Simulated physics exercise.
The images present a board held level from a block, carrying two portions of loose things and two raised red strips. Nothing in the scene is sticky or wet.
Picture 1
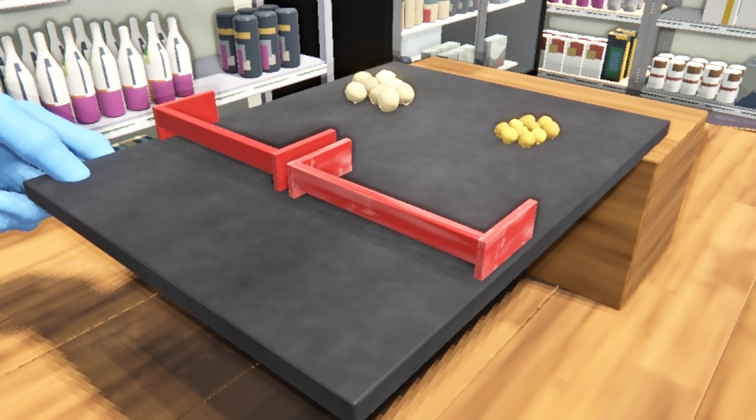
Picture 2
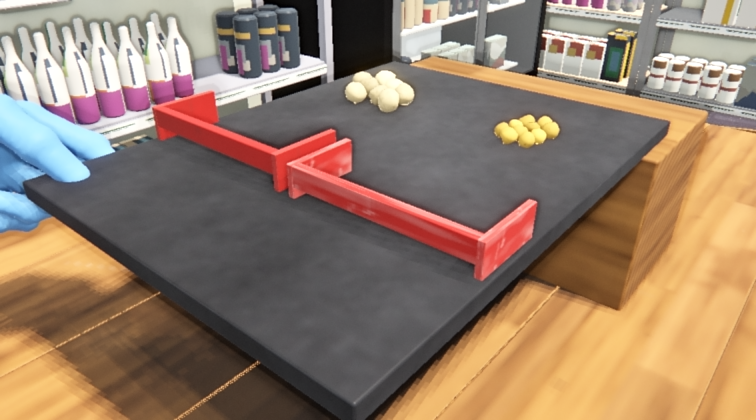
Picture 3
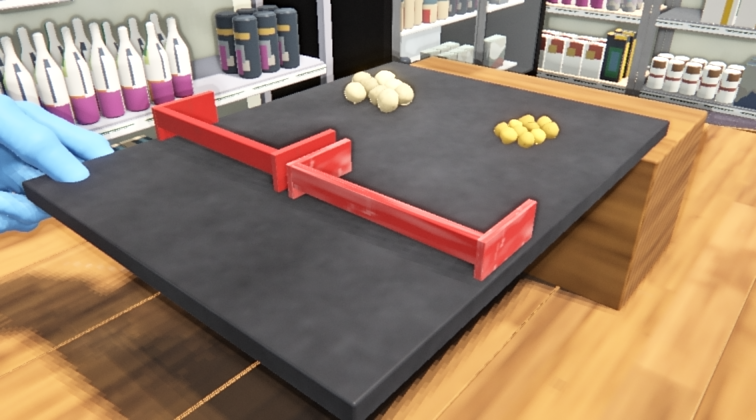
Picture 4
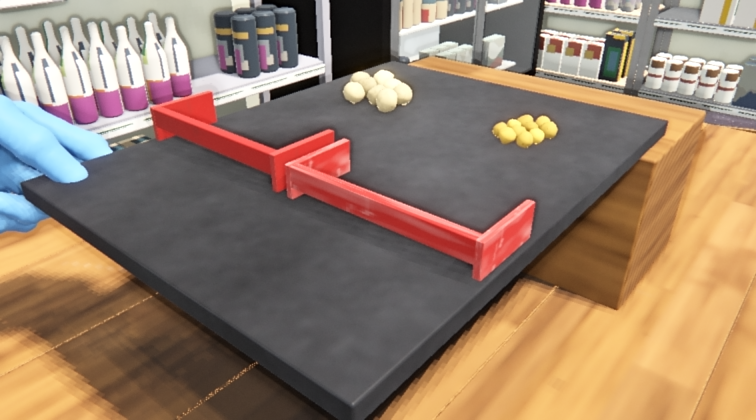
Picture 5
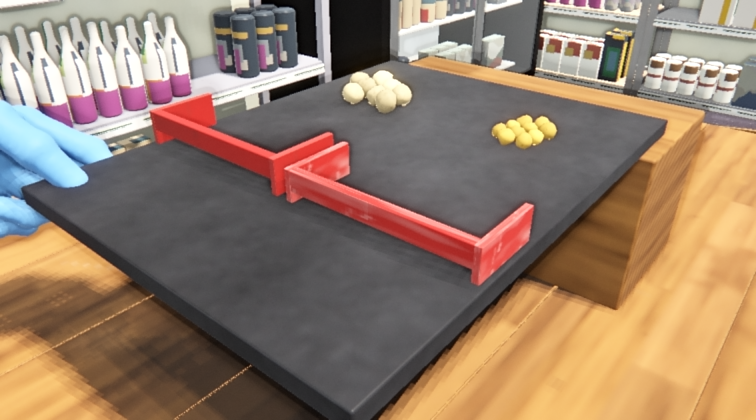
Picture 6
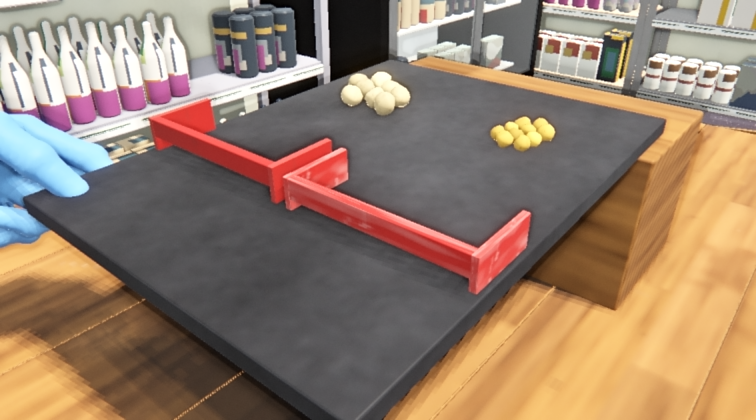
A blue-gloved hand slightly lowers one end of a dark board carrying two small piles.
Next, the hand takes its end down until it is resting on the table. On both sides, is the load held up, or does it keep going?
Result: Near portion: Stuck; far portion: Stuck.
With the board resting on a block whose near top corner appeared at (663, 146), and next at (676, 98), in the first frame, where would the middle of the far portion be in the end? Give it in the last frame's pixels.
Case 1 at (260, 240), case 2 at (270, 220).
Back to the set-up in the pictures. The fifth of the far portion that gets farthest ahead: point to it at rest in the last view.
Around (244, 251).
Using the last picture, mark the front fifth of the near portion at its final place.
(403, 345), give or take.
Then, 0.60 s later than the last frame, board sloping at 16°; near portion where it was; far portion on its way down.
Then, 1.12 s later than the last frame, board resting at 26°; near portion has reached its gate; far portion has reached its gate.
When it is over, board resting at 26°; near portion gathered behind its gate; far portion gathered behind its gate.
